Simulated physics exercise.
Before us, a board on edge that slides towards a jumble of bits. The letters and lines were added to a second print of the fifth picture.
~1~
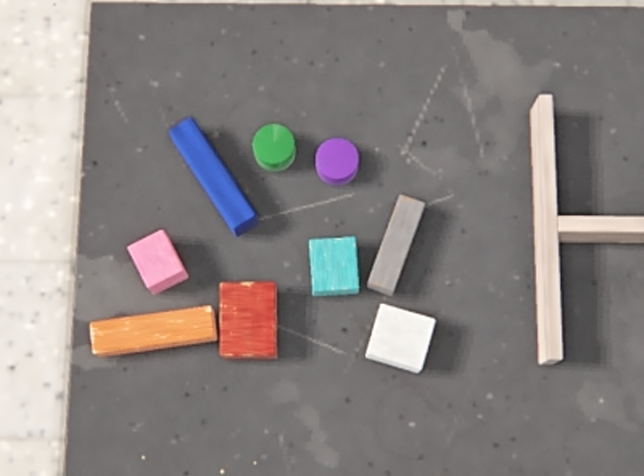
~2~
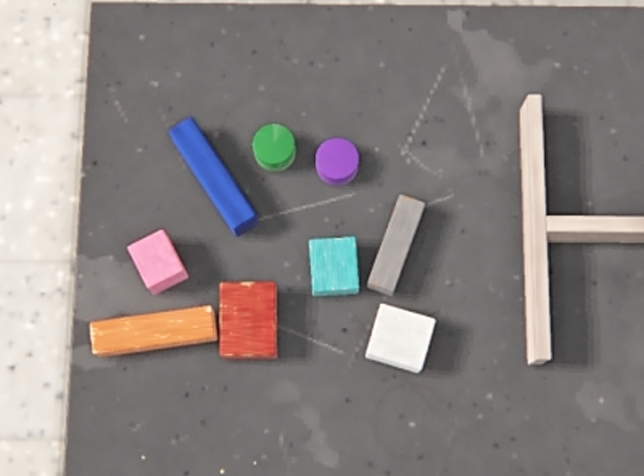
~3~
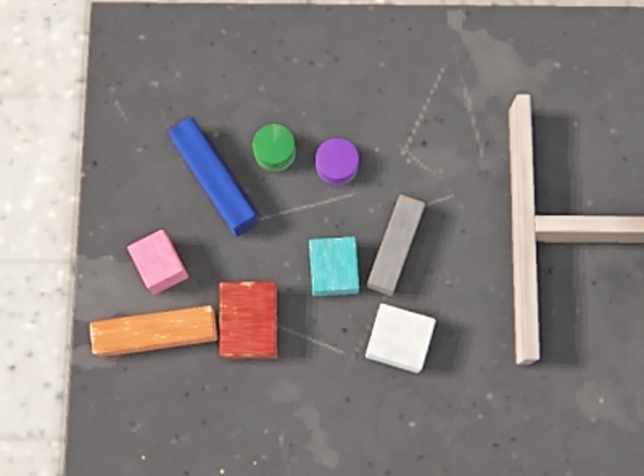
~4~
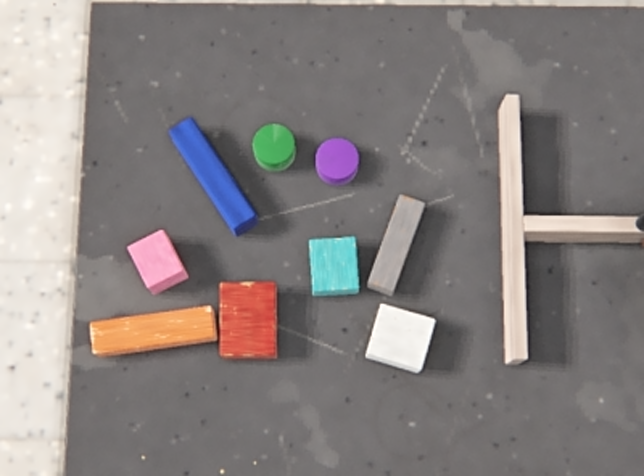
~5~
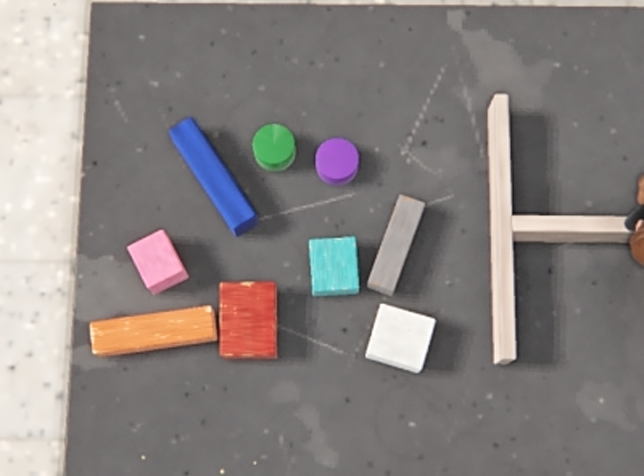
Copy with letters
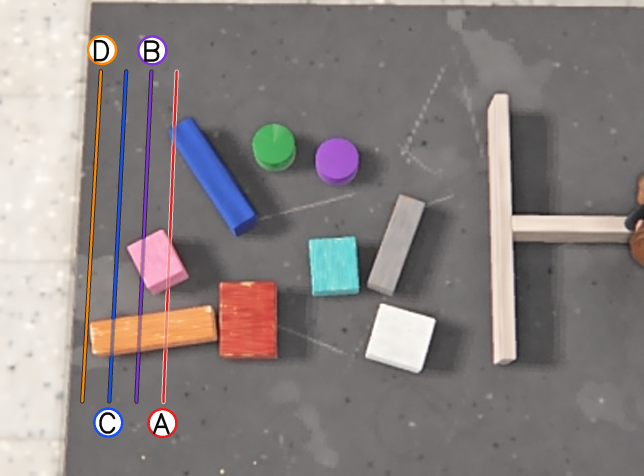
On a dark grey surface, a pale T-shaped wooden board on edge sliding slowly left towards scattered coloured blocks that stay still.
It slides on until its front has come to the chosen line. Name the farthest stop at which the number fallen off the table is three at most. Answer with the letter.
B.
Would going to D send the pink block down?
Yes.
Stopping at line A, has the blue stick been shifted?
By then, yes.
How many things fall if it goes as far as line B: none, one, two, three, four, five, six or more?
In all, three.
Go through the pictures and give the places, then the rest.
Green tin (275, 148); orange bar (155, 332); white block (401, 339), in the first frame.
Board (540, 223); purple tin (337, 162), in the second frame.
Board (529, 223); blue stick (215, 177), in the third frame.
Board (517, 223); grey bar (396, 245), in the fourth frame.
Board (505, 223); green tin (275, 148); orange bar (155, 332); white block (401, 339), in the fifth frame.
On the marked copy, A at (170, 231); B at (144, 231); C at (118, 231); D at (92, 231).
Taking B. A third of the way, board (374, 222); white block (337, 341); turquoise block (315, 266).
Two thirds of the way, board (244, 221); orange bar (57, 351); pink block (140, 256).
When it is over, board (143, 220); pink block over the edge; red block over the edge; three fallen.
As for the rest, A is within the limit but short; C drops five; D drops nine.
